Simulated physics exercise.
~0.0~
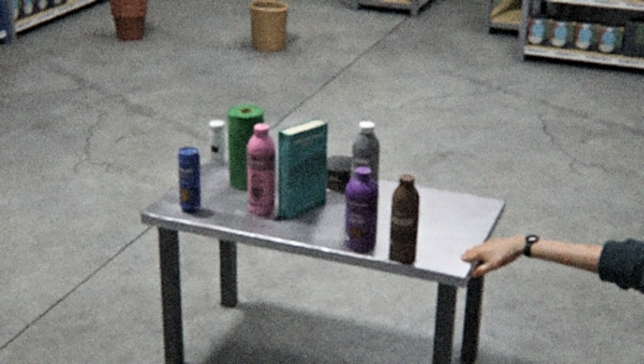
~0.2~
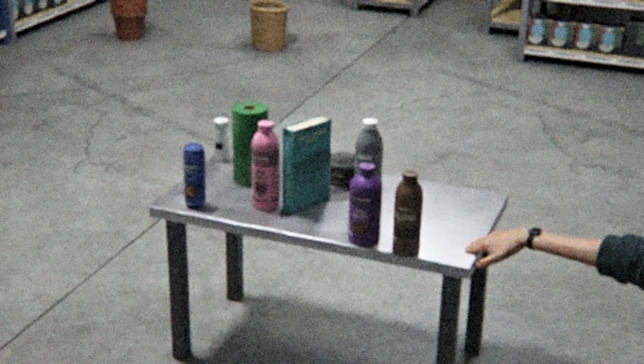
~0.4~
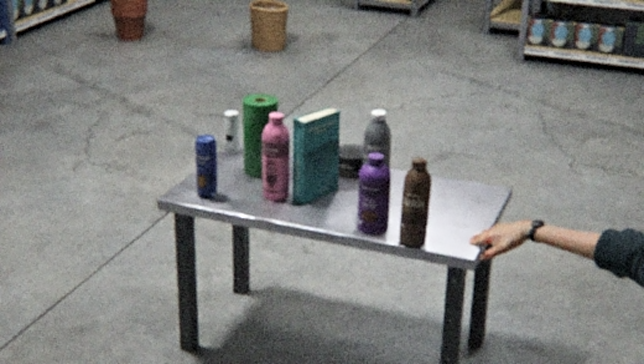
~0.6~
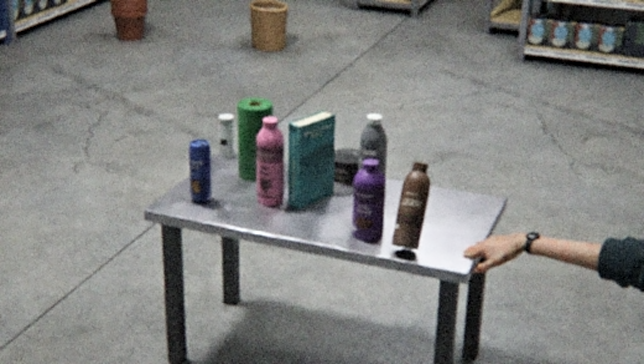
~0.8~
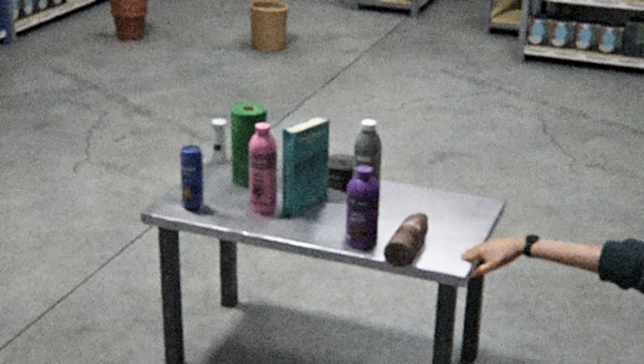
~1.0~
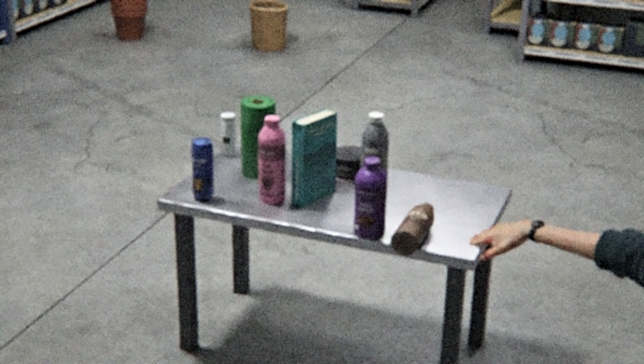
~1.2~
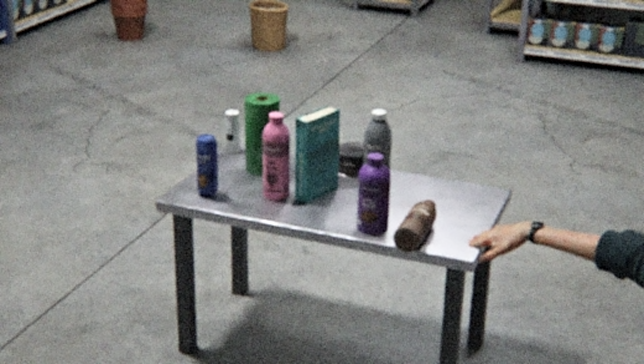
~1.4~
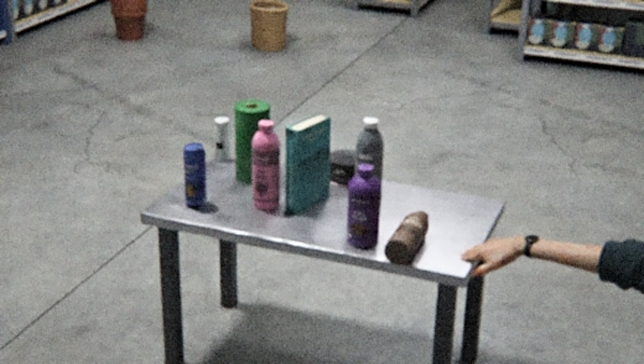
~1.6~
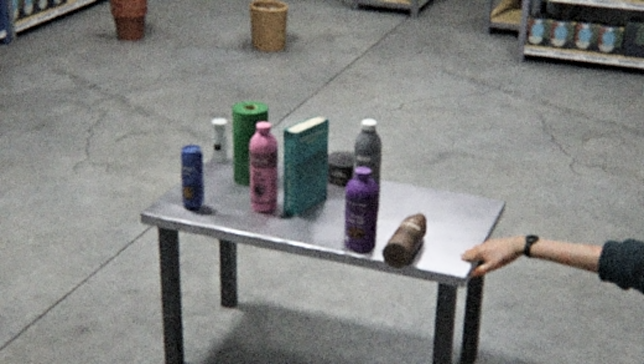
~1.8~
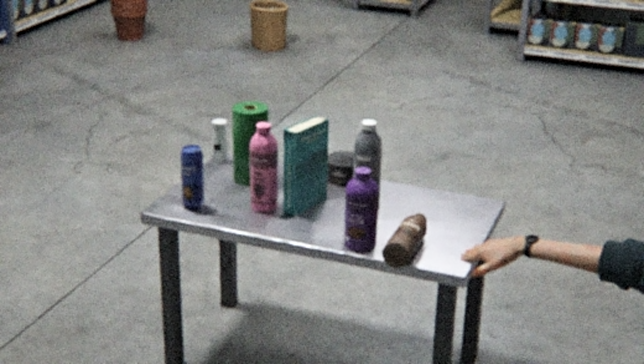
A brown bottle tipped over and lay on its side near the right end of a metal table as a hand gripping the edge shifted the table back and forth, while the teal book and the other bottles and containers stayed upright.
